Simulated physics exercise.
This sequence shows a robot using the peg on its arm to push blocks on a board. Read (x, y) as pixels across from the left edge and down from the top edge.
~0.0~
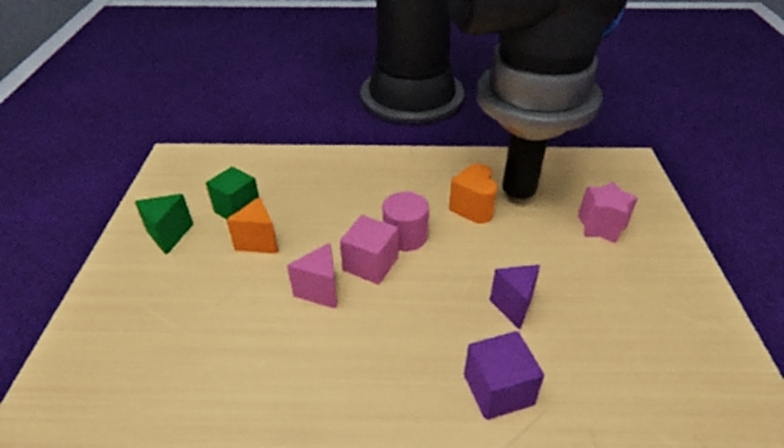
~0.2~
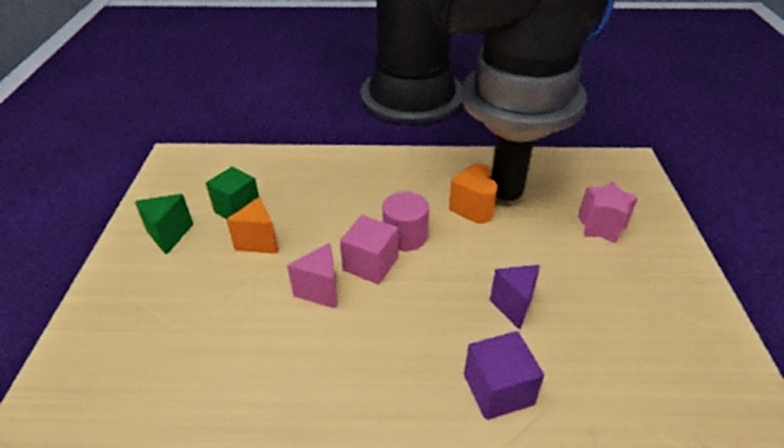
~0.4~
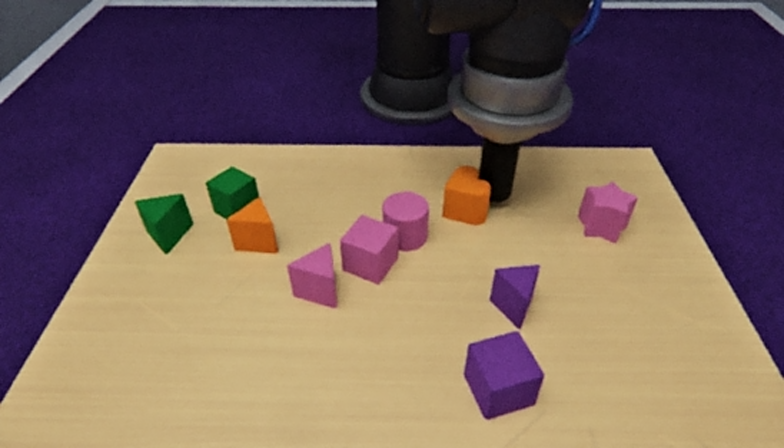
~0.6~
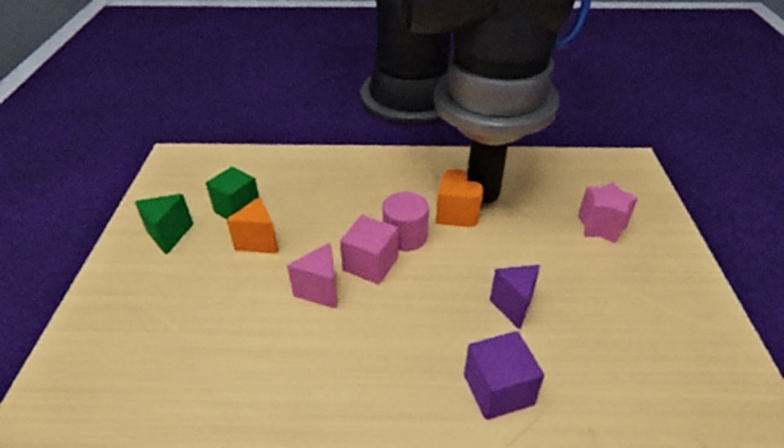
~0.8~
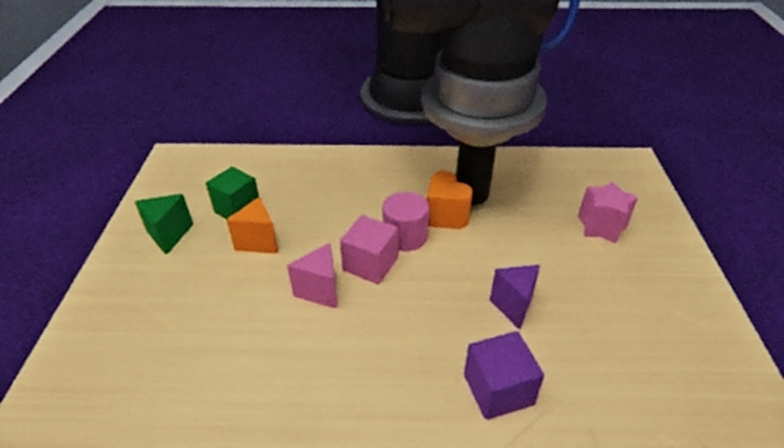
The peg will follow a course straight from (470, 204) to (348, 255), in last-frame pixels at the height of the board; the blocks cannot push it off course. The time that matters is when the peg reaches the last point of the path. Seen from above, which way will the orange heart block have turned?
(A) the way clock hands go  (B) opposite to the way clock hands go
Correct choice: A.
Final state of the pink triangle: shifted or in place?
Moved.
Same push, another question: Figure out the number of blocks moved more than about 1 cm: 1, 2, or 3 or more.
Counting only shifts above 1 cm, I get three or more blocks.
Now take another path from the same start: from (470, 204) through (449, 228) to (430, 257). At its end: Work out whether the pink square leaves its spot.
Here the pink square moves off its spot.
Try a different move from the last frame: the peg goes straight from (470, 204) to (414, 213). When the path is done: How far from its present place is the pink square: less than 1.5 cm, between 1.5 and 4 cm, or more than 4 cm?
Between 1.5 and 4 cm.
On the path given first. One third of the way, peg at (432, 211); pink triangle at (303, 269), turned 30° anticlockwise; pink square at (339, 254), turned 25° clockwise; pink circular block at (370, 226); orange heart block at (405, 202).
Two thirds of the way, peg at (391, 228); pink triangle at (276, 298), turned 35° anticlockwise; pink square at (312, 278), turned 15° clockwise; pink circular block at (330, 238); orange heart block at (356, 212), turned 20° clockwise.
At the end, peg at (347, 246); pink triangle at (273, 304), turned 40° anticlockwise; pink square at (308, 283); pink circular block at (294, 244); orange heart block at (317, 210), turned 70° clockwise.
